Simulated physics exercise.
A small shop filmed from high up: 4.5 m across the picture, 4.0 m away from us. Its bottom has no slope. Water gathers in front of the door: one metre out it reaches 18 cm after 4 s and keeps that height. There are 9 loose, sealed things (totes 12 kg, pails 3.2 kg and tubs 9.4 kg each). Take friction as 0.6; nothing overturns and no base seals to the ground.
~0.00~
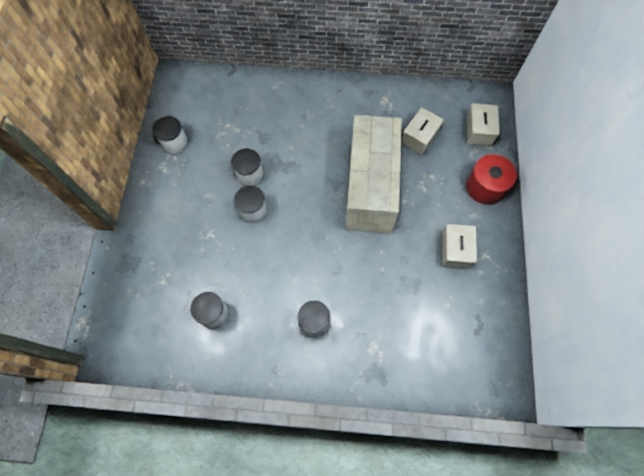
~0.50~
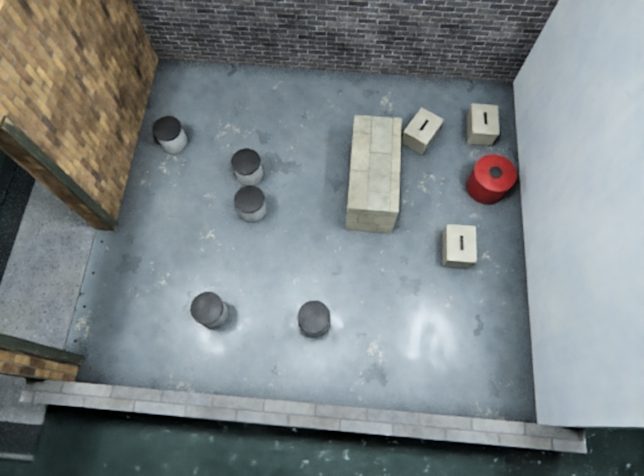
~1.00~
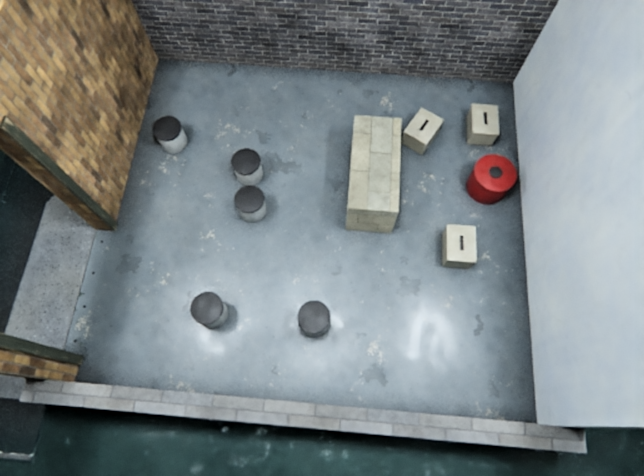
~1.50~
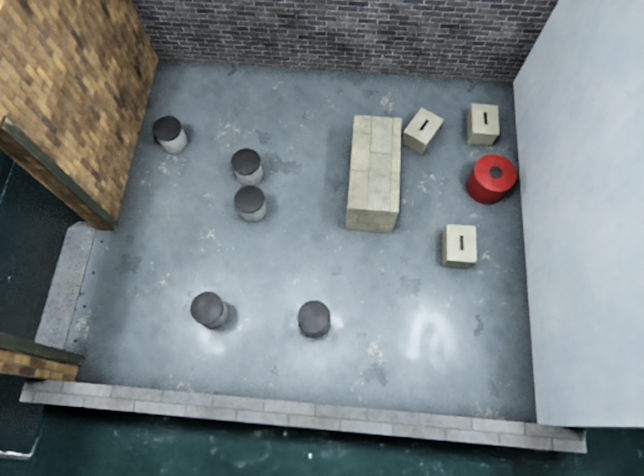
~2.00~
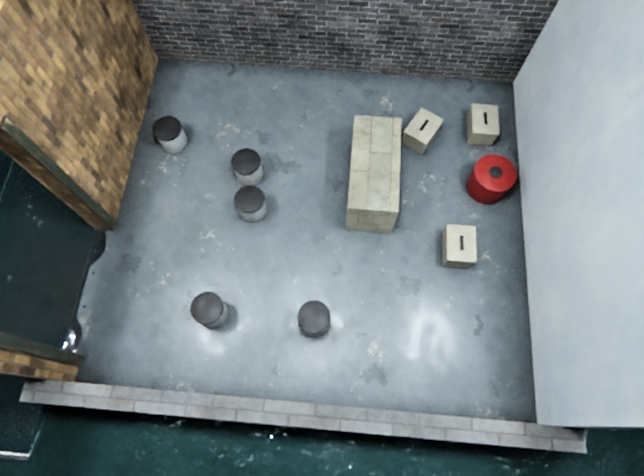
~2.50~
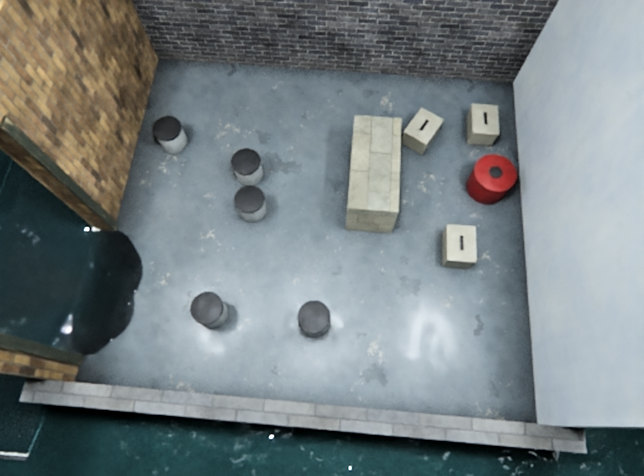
Dark water spreading outside a small brick-walled shop, then creeping through the left doorway as tubs, pails and blocks stay still.
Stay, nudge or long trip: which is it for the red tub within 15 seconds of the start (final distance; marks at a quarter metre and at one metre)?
The red tub ends far away.
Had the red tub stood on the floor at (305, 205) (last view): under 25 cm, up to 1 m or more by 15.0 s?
It travels far.
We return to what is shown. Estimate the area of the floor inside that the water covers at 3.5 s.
Roughly 2.0 m2.
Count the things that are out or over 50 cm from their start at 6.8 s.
3 of them.
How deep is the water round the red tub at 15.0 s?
About 11 cm.
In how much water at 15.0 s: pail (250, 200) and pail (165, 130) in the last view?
About 8 and 9 cm.
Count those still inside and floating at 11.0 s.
At that moment 3.
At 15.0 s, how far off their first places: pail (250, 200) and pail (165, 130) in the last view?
In turn: 140 cm, 80 cm.
After 3.5 s the red tub is near (496, 173), 0.0 m from its start, aground; 0 afloat.
After 6.8 s the red tub is near (496, 173), 0.0 m from its start, aground; 3 afloat.
After 11.0 s the red tub is near (457, 115), 0.8 m from its start, afloat; 3 afloat.
After 15.0 s the red tub is near (348, 90), 1.9 m from its start, afloat; 8 afloat.
